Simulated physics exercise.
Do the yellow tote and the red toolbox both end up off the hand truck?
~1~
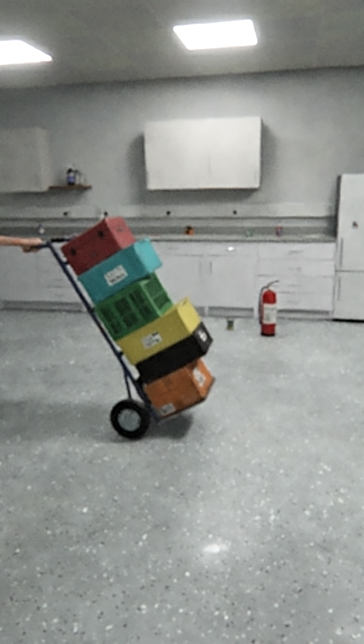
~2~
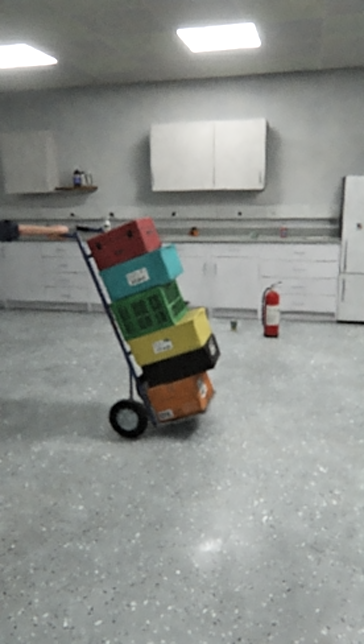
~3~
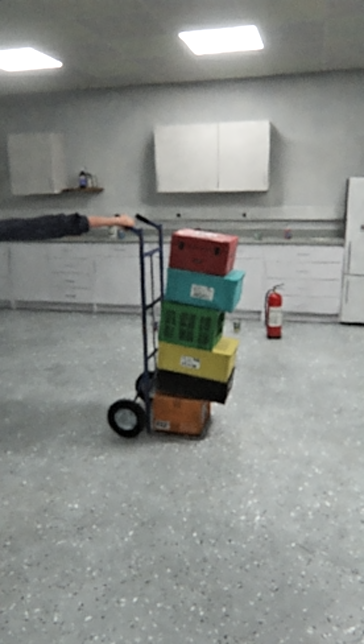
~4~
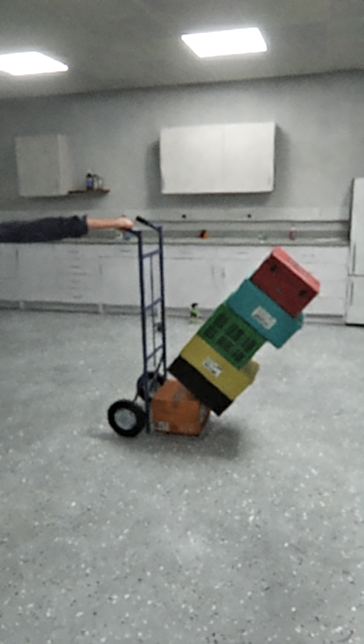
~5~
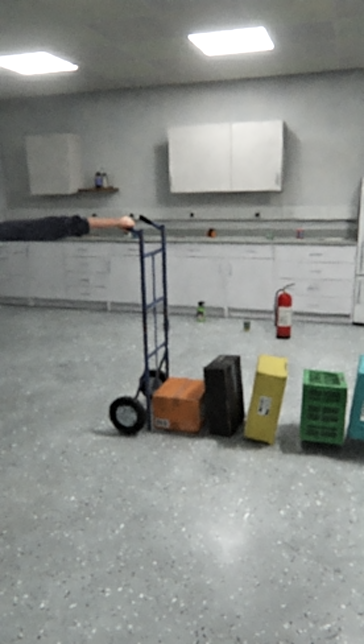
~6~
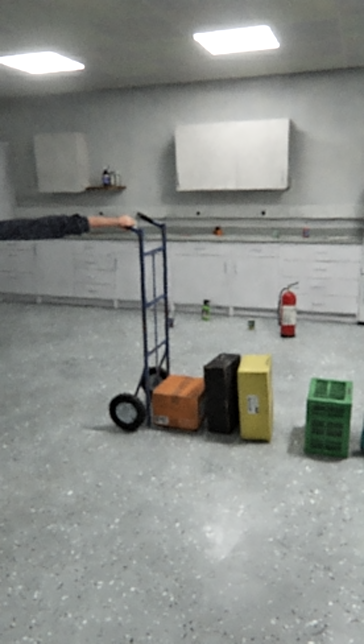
Yes, both come off the truck. The yellow tote ends up standing on the floor to the right, and the red toolbox topples away to the right and is out of view at the end.
